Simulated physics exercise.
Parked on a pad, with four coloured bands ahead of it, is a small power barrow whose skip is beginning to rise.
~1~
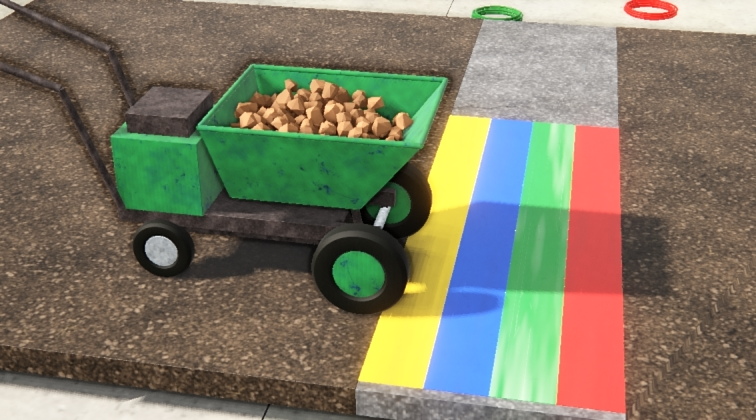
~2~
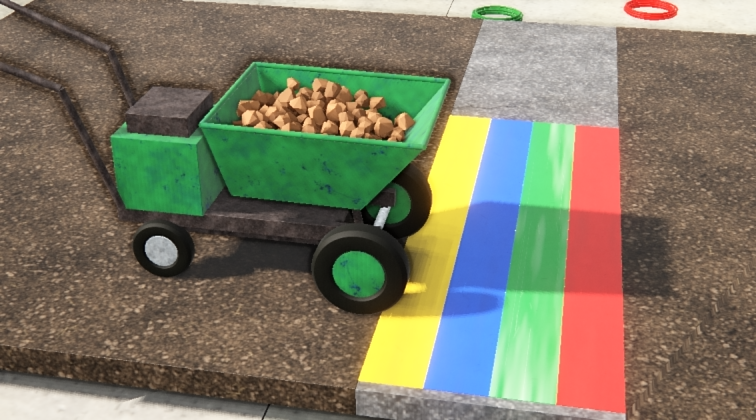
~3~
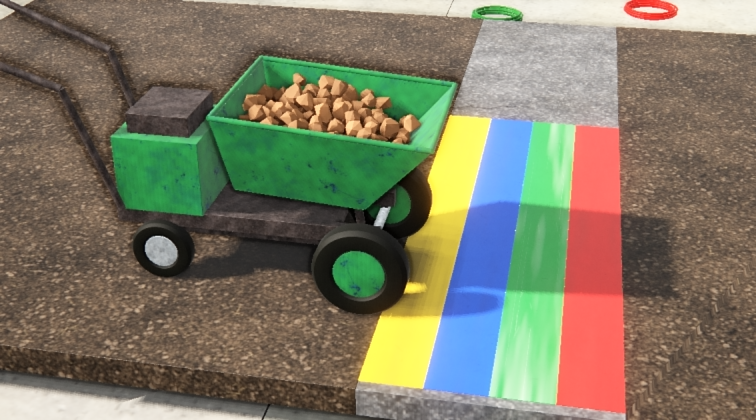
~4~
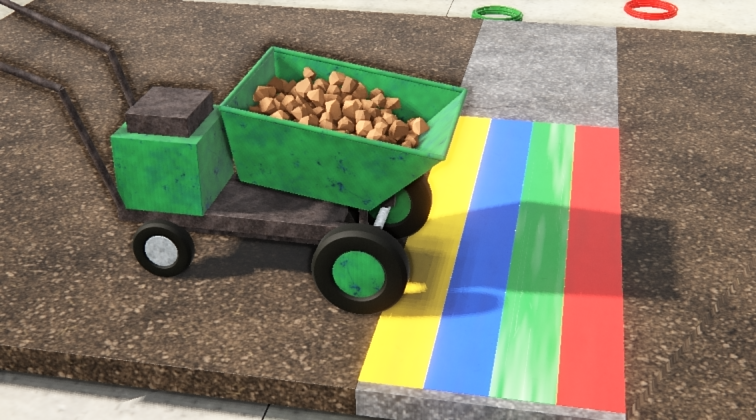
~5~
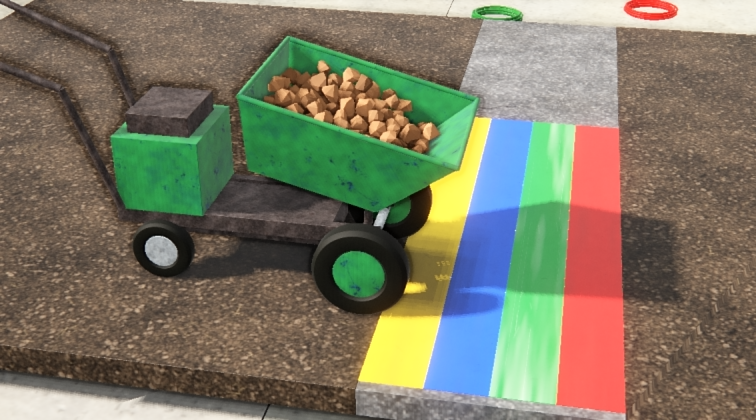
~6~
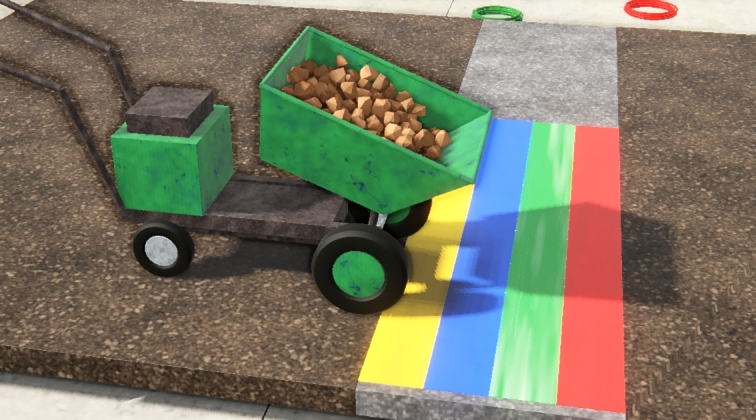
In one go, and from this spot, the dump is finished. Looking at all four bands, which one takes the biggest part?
That would be the red band.
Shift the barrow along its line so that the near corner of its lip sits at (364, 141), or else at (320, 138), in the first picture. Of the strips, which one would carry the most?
The first case gives the green one, the second gives blue.
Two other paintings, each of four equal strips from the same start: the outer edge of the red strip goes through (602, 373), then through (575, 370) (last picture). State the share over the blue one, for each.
First case 0 per cent, second case 0 per cent.
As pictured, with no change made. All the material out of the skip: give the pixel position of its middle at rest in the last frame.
The centre comes to rest near (591, 285).
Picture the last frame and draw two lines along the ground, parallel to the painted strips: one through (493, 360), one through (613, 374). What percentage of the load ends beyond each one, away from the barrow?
Around 70 in a hundred for the first, 20 in a hundred for the second.
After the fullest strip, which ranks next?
In second place: That green strip.
Soon, skip tipped steeply; all in the skip.
A while on, skip tipped right over; about half in the skip; about a quarter over the green strip; about a quarter over the red strip; a small part off the paint.
Towards the end, skip tipped right over; about a quarter in the skip; a stray few over the blue strip; about a quarter over the green strip; about a third over the red strip; about a quarter off the paint.
Finally, skip tipped right over; about a quarter in the skip; none over the yellow strip; a stray few over the blue strip; about a quarter over the green strip; about a third over the red strip; about a quarter off the paint.
